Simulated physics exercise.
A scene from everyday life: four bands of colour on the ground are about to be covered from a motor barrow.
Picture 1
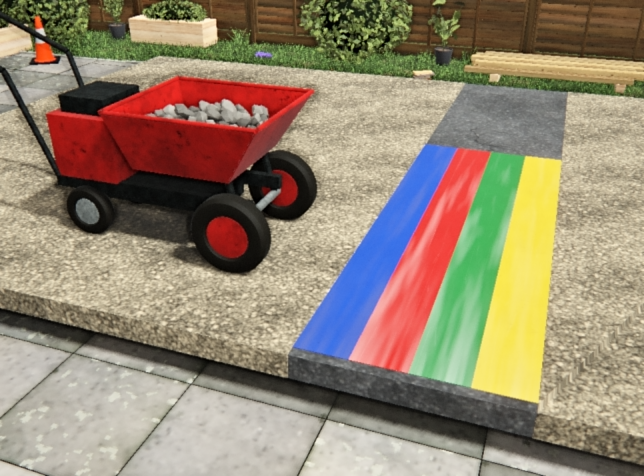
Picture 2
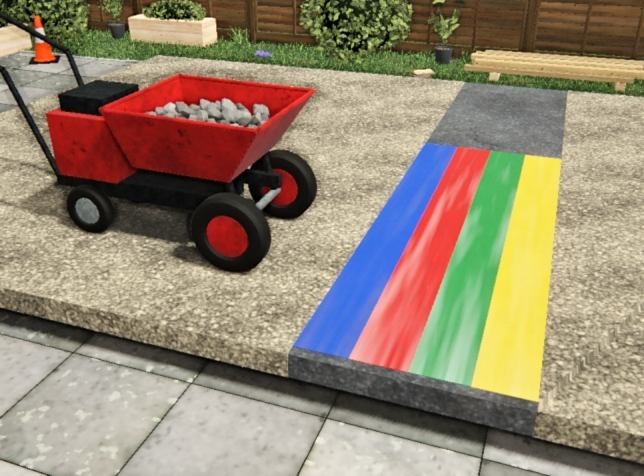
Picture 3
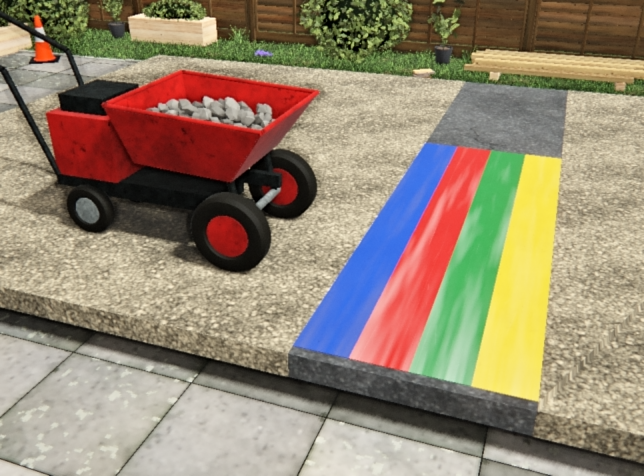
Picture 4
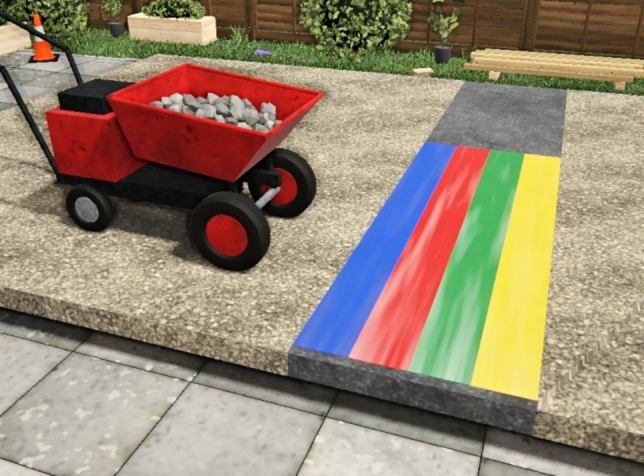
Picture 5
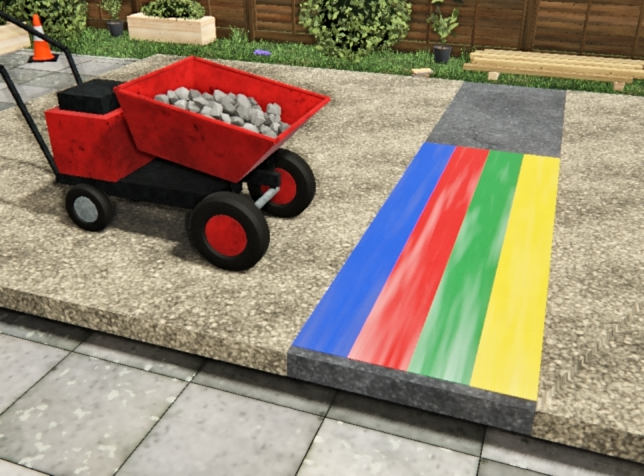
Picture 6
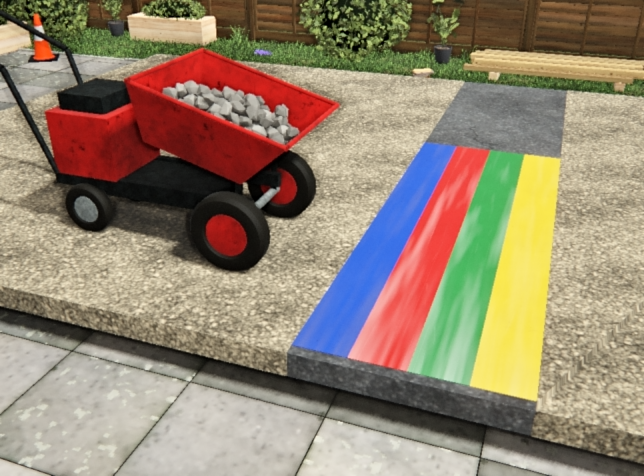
The red skip of a motor barrow, loaded with broken grey stones, sat level at first, then tilted gradually forward to the right, beside blue, red, green and yellow strips on the ground.
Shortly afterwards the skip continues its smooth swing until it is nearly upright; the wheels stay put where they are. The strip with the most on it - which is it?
That is the blue strip.
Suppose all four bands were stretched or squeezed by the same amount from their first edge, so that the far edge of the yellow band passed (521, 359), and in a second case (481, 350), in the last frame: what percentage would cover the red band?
First some 30, then 30 per cent.
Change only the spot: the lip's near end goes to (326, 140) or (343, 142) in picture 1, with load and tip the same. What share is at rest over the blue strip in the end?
About 0 per cent, then about 0 per cent.
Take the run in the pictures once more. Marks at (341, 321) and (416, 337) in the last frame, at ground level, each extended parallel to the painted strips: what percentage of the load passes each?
60 % and 10 %.
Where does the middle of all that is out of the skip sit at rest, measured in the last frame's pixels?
It settles centred around (395, 258).
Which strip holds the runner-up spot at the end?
Rank 2: The red strip.
Just after the last frame, skip tipped steeply; every one in the skip.
A moment on, skip tipped steeply; almost all in the skip; about a tenth over the blue strip; just a few over the red strip; just a few falling.
Further on, skip tipped right over; roughly a third in the skip; roughly a third over the blue strip; roughly a quarter over the red strip; about a tenth over the green strip; just a few over the yellow strip.
When it is over, skip tipped right over; roughly a quarter in the skip; roughly a third over the blue strip; roughly a quarter over the red strip; about a tenth over the green strip; just a few over the yellow strip.
